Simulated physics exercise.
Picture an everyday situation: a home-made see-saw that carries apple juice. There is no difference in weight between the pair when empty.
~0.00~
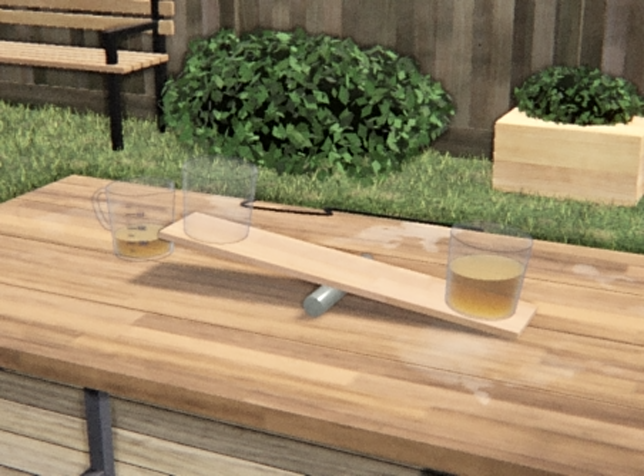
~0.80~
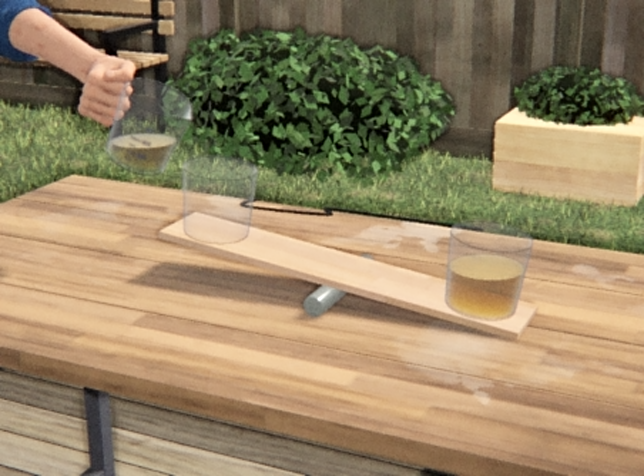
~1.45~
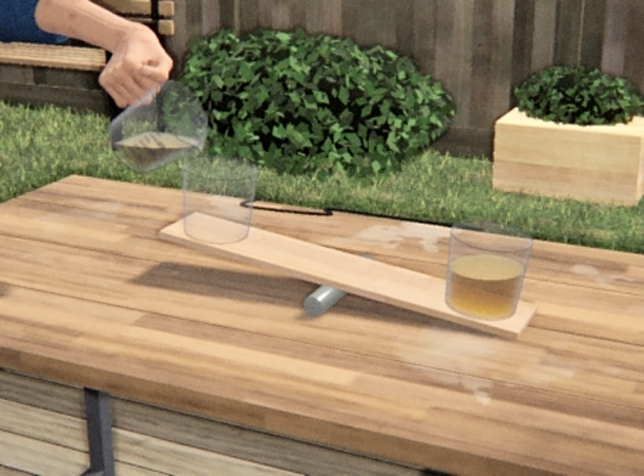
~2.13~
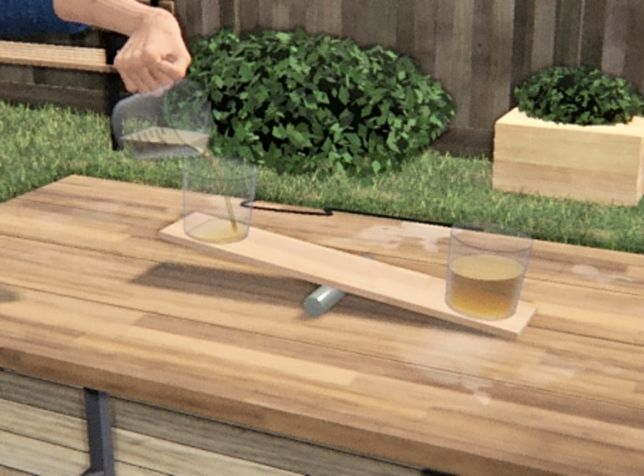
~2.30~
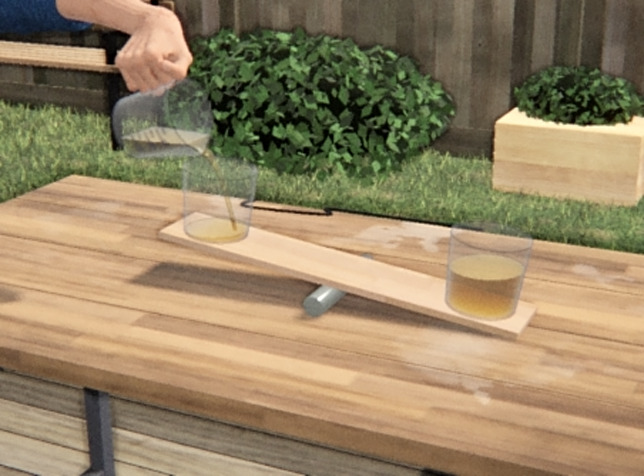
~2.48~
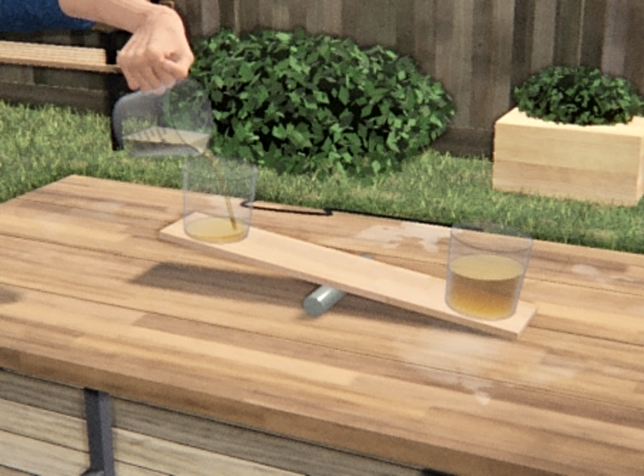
On a wooden table in a grassy garden, seen from slightly above by a still camera, a pale plank slopes down to the right across a grey round bar. A clear, empty tub stands on its raised left end, a half-full tub of golden juice on its low right end, and a glass jug beside it at left. A hand lifts the jug, tilts it and pours a thin stream into the left tub, forming a shallow layer, while the plank stays still.
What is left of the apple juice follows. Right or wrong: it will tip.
Wrong.
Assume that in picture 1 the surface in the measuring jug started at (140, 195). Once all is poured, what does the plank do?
Given that level, I'd expect it to seesaw across.
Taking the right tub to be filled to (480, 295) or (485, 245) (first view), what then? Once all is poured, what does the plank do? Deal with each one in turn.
Taking them in turn: Turns over, then stays still.
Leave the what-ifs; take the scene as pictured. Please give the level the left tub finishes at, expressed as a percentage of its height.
Close to 25 in every hundred of its height.
By 3.6 s, the left tub is nearly empty; the plank leans as before.
By 4.4 s, the left tub is about a quarter full; the plank leans as before.
By 5.9 s, the left tub is about a quarter full; the plank leans as before.
